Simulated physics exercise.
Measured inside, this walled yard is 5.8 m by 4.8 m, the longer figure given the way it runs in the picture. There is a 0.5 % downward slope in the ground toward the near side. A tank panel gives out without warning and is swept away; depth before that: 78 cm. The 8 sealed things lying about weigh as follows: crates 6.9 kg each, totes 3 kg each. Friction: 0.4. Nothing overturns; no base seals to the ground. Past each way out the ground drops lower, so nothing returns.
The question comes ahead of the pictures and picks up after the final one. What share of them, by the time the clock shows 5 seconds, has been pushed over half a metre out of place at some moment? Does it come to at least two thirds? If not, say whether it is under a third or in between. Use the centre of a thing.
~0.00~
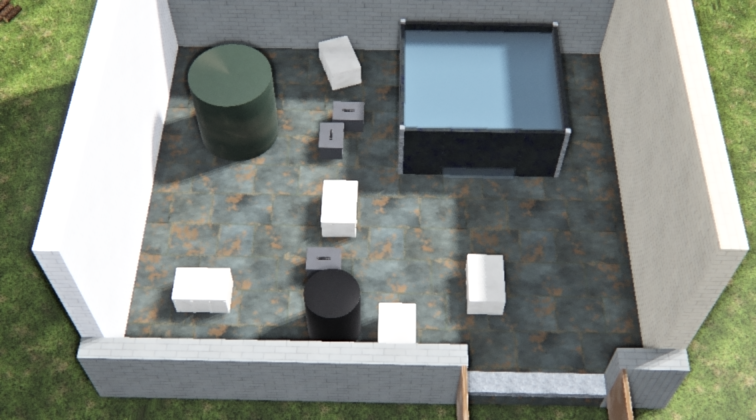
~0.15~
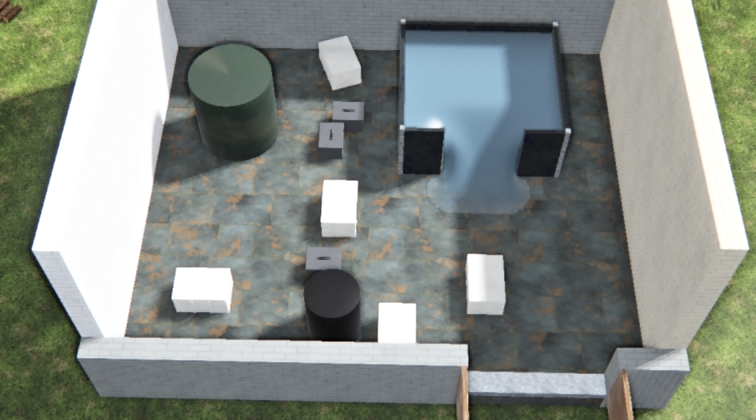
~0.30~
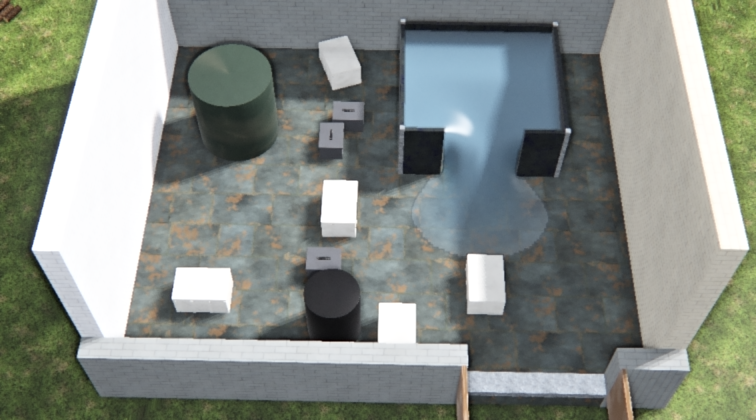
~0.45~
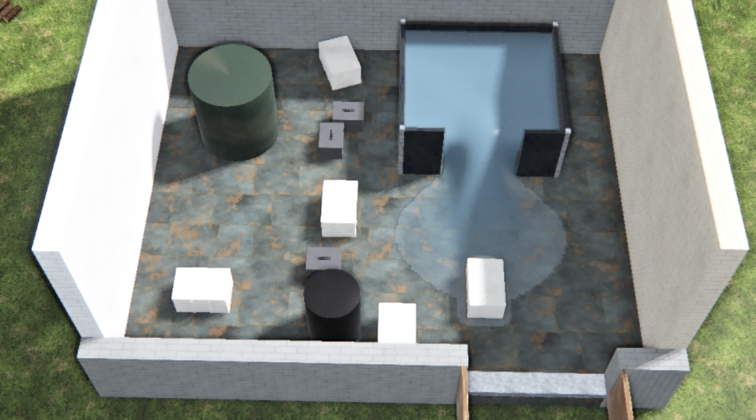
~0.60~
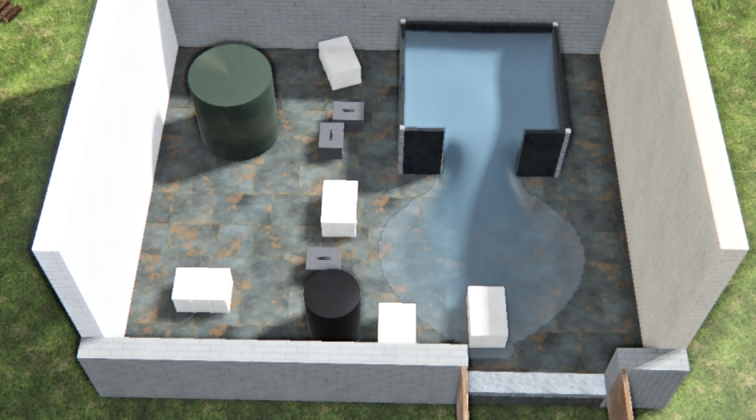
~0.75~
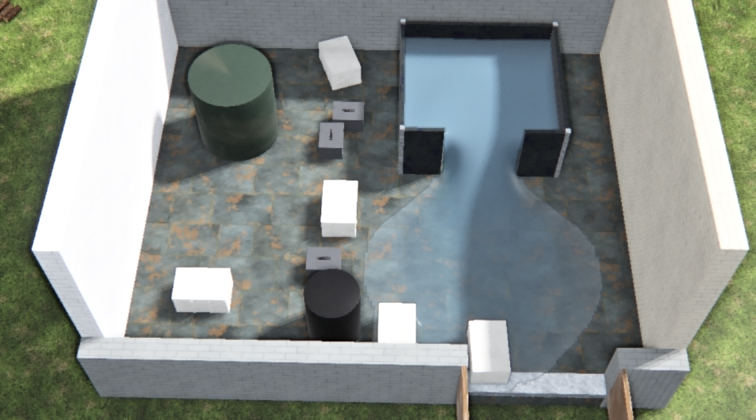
No, between one and two thirds.
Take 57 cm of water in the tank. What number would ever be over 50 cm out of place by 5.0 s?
So the tally would be 3.
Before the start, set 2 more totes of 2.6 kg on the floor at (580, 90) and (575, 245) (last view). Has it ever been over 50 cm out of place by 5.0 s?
Outcome: Stays within first, breaks the threshold second.
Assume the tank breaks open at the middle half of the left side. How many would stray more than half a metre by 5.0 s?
Result: 8.
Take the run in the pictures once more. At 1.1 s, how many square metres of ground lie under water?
Wet area: Approx. 11.5 m2.
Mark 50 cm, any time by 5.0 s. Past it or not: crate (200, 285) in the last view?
Beyond it.
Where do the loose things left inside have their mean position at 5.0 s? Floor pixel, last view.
Somewhere near (299, 162).
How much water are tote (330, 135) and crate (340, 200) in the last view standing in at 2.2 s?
I'd put it at 0 cm and 1 cm respectively.
After 1.1 s 1 of 8 are over 50 cm from their spots; 1 afloat.
After 2.2 s 2 of 8 are over 50 cm from their spots; 1 afloat.
After 3.5 s 3 of 8 are over 50 cm from their spots; 3 afloat.
After 5.0 s 3 of 8 are over 50 cm from their spots, and 3 have been at some point; 3 afloat.
